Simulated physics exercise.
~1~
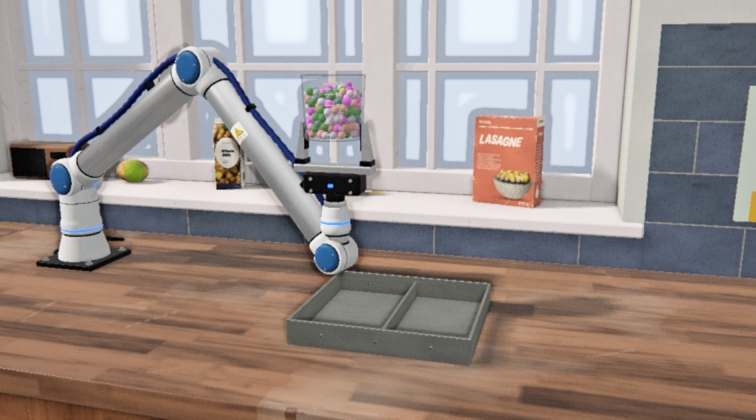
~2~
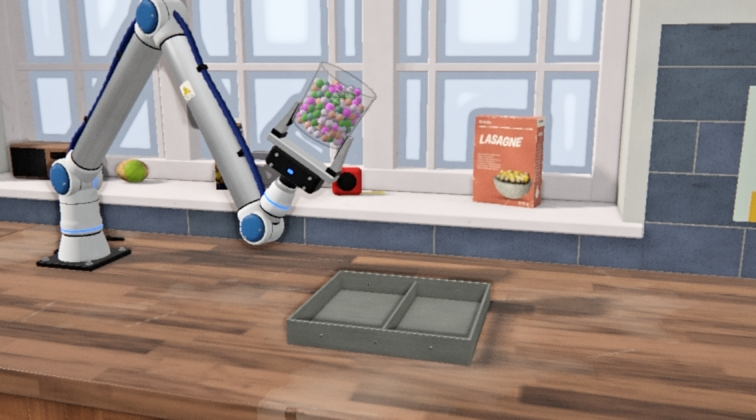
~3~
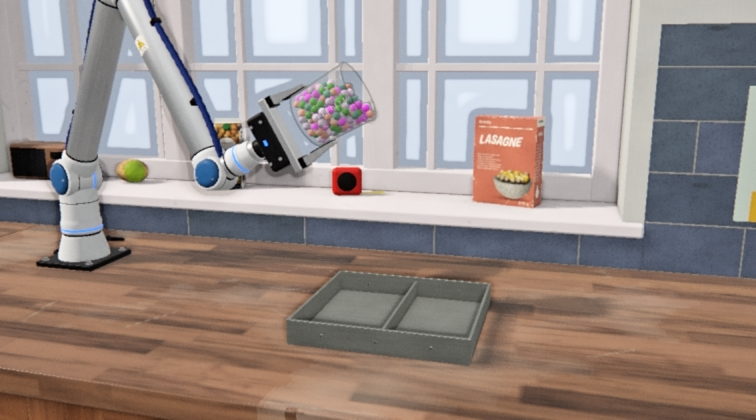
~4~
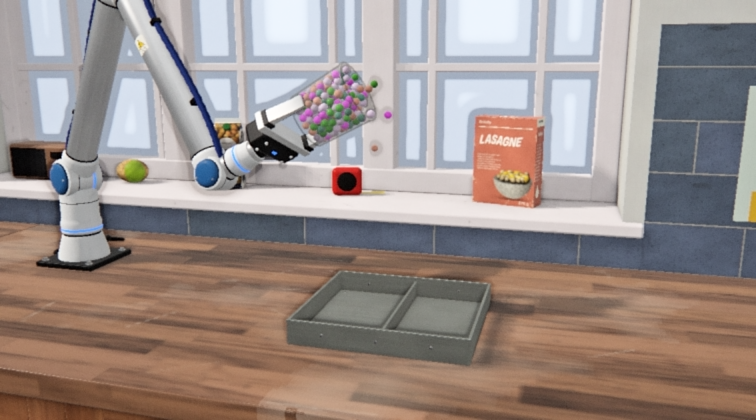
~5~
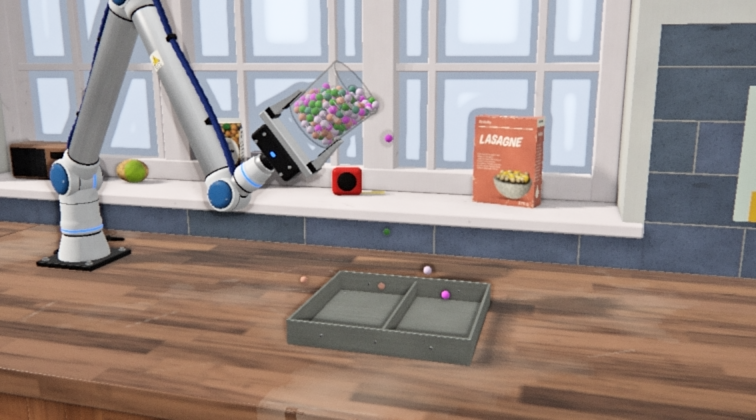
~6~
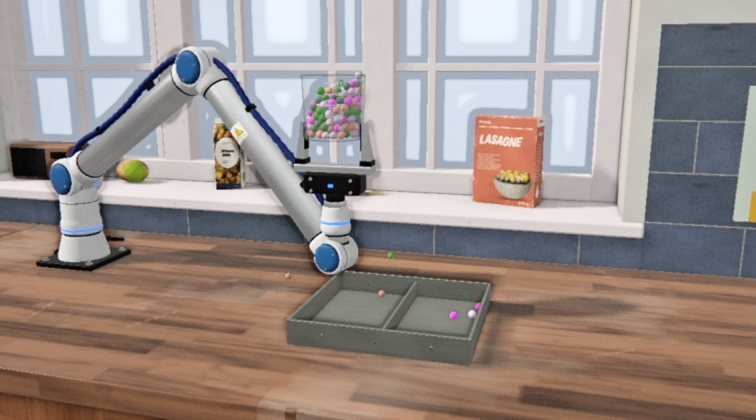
On a wooden counter, a robot arm tips a beaker, spills a few sweets, then rights it.
